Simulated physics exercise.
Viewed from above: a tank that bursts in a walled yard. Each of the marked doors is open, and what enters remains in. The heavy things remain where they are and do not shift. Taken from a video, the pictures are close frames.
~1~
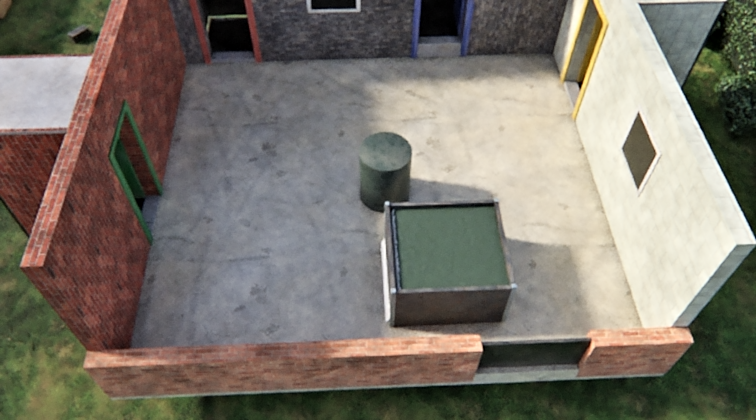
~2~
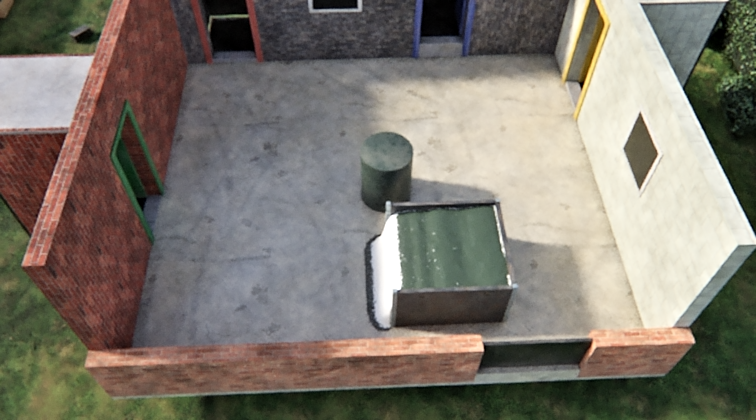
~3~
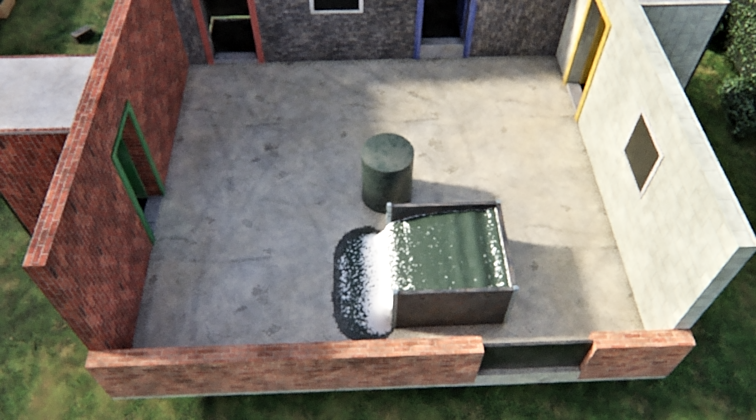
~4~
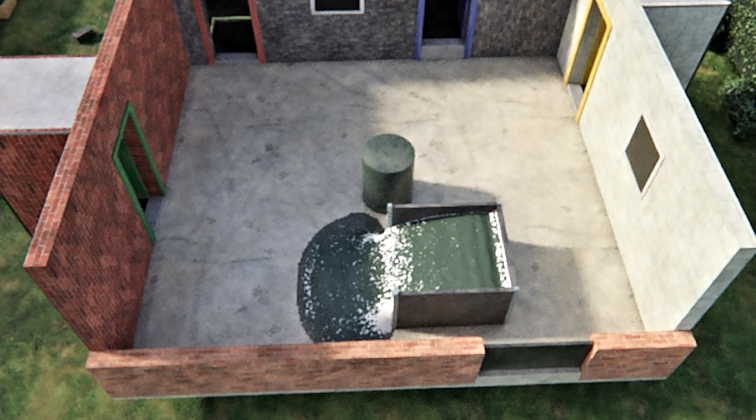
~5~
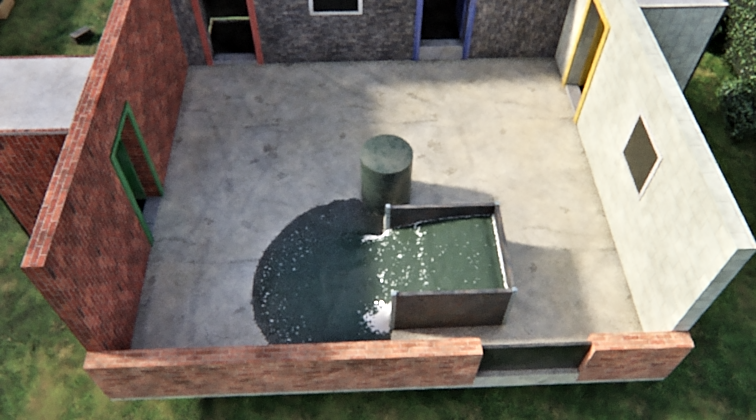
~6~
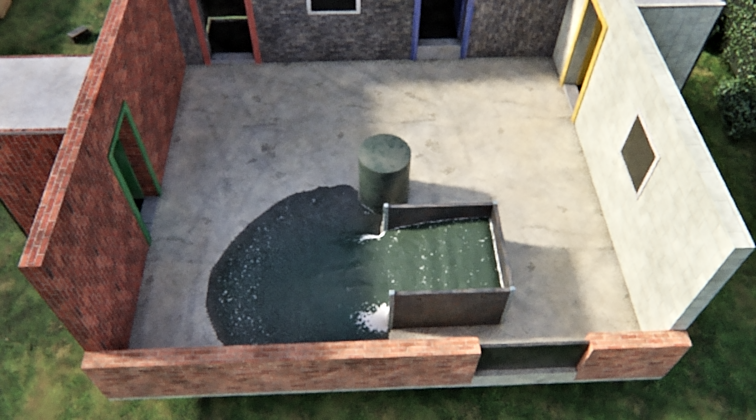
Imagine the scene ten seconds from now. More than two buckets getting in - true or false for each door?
Blue door: False; yellow door: False; red door: True; green door: True.
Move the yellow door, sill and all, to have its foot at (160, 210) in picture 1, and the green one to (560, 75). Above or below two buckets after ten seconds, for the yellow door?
As far as I can tell, the yellow door comes in higher.
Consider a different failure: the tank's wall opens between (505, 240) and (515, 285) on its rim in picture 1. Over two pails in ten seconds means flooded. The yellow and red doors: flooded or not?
Yellow: Falls short; red: Falls short.
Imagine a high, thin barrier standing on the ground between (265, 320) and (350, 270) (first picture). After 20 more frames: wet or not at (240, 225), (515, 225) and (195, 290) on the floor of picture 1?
In turn: Flooded, free of water, awash.
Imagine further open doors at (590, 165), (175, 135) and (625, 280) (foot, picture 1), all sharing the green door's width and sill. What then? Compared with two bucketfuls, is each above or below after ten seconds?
In turn: Stays under, is over, holds.
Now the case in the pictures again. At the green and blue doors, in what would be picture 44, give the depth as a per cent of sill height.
First 180 percent, then 10 percent.
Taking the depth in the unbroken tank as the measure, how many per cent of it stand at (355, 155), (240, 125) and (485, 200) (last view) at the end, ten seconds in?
About 4, 6 and 0 percent, in that order.
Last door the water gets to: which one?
My answer: The door marked yellow.
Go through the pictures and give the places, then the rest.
The first picture shows the tank at (447, 247) is whole and still.
In the second picture, water pours out at (392, 268) and has run to (382, 238).
In the third picture, the front is at (350, 237), out from the gap at (393, 272).
In the fourth picture, the front is at (321, 235), out from the gap at (393, 274).
In the fifth picture, the front is at (259, 306), out from the gap at (392, 276).
In the sixth picture, water pours out at (390, 276) and has run to (213, 307).
A moment on, water covers 30 % of the floor; the blue door not reached, the yellow door not reached, the red door not reached, the green door under two buckets in.
Next, water covers 35 % of the floor; the blue door not reached, the yellow door not reached, the red door not reached, the green door far over two buckets in.
Then, water covers 35 % of the floor; the blue door not reached, the yellow door not reached, the red door wet at the sill, nothing in, the green door far over two buckets in.
Later, water covers 60 % of the floor; the blue door wet at the sill, nothing in, the yellow door not reached, the red door over two buckets in, the green door far over two buckets in.
In the end, water covers 85 % of the floor; the blue door wet at the sill, nothing in, the yellow door wet at the sill, nothing in, the red door over two buckets in, the green door far over two buckets in.
